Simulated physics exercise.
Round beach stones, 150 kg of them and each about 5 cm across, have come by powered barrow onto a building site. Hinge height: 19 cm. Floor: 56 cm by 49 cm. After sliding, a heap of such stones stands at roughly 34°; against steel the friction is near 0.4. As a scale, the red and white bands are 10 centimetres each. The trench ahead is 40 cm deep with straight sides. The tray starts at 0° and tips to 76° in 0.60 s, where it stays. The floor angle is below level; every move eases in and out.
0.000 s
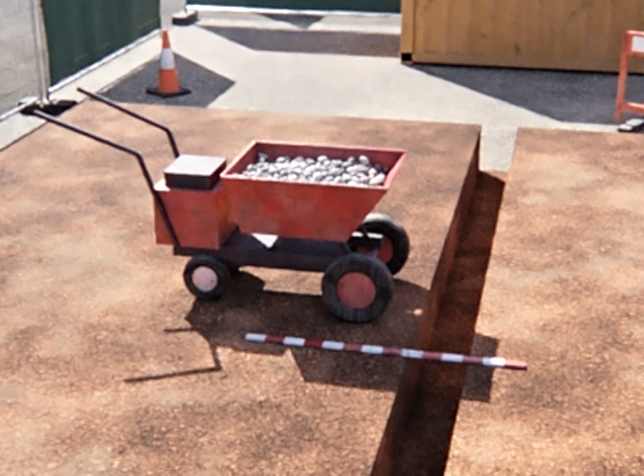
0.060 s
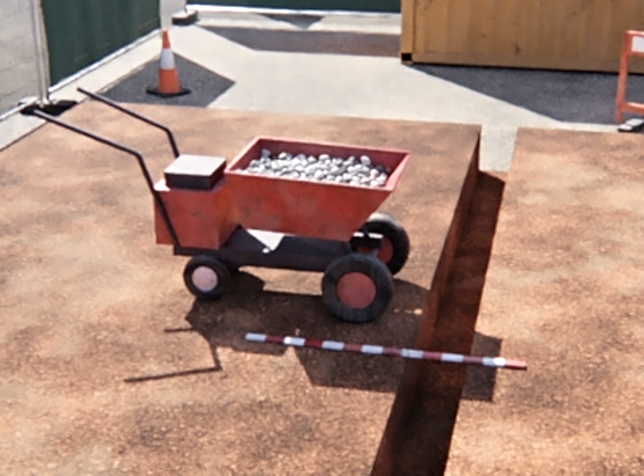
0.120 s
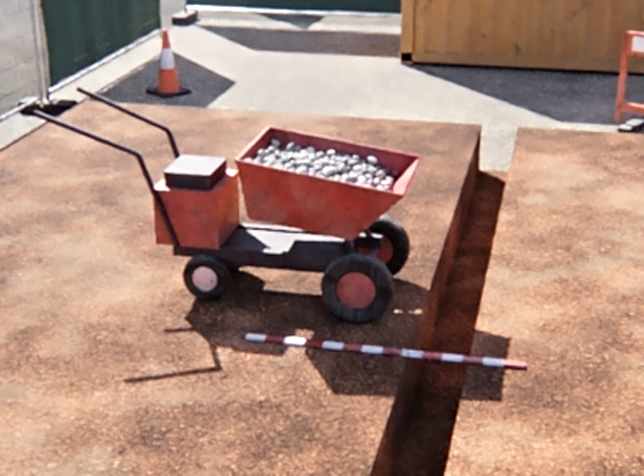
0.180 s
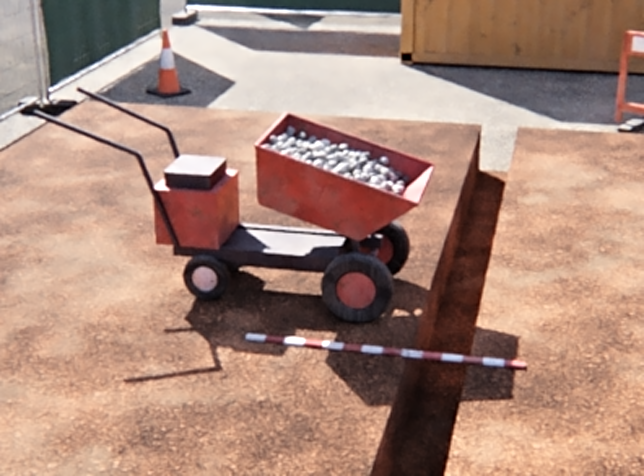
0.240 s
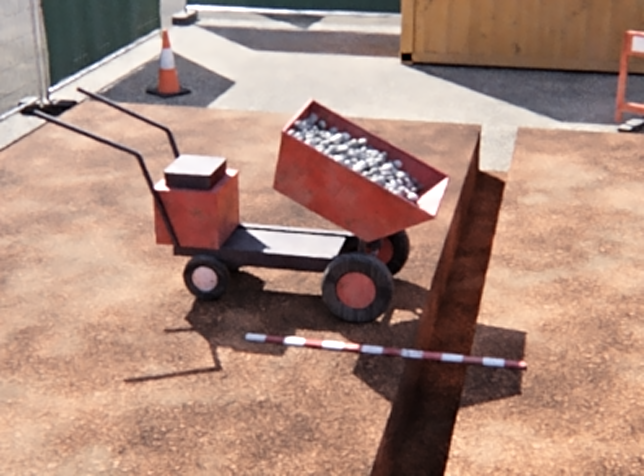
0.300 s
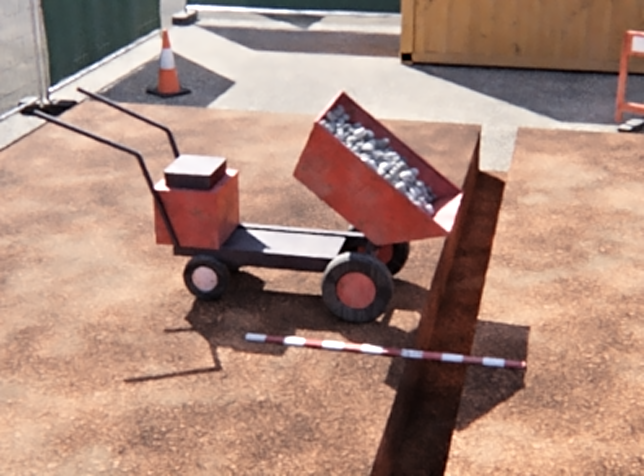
The red tray of a small barrow, loaded with round grey stones, tilted slowly forward to the right, its back end rising steadily, while the wheels stayed still beside a straight-sided trench.
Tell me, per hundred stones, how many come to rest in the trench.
7 per hundred.
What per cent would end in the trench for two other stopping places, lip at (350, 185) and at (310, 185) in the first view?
About 40 per cent first, then about 80 per cent.
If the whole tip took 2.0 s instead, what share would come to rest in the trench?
In that case, around 20%.
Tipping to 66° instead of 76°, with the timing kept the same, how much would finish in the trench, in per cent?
Roughly 15 per cent would end in the trench.
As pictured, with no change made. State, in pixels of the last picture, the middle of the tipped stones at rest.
(569, 313).
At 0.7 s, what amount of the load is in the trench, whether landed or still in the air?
I'd say near 0 per cent at that time.
After 0.4 s the floor is at 64°; 100 % in the tray; the foremost stones are at (462, 256).
After 0.7 s the floor is at 76°; 53 % in the tray, 47 % past the trench; the foremost stones are at (559, 322).
After 1.0 s the floor is at 76°; 5 % in the tray, 2 % in the trench, 93 % past the trench; the foremost stones are past the picture's edge.
After 3.0 s the floor is at 76°; 0 % in the tray, 7 % in the trench, 93 % past the trench; the foremost stones are past the picture's edge.
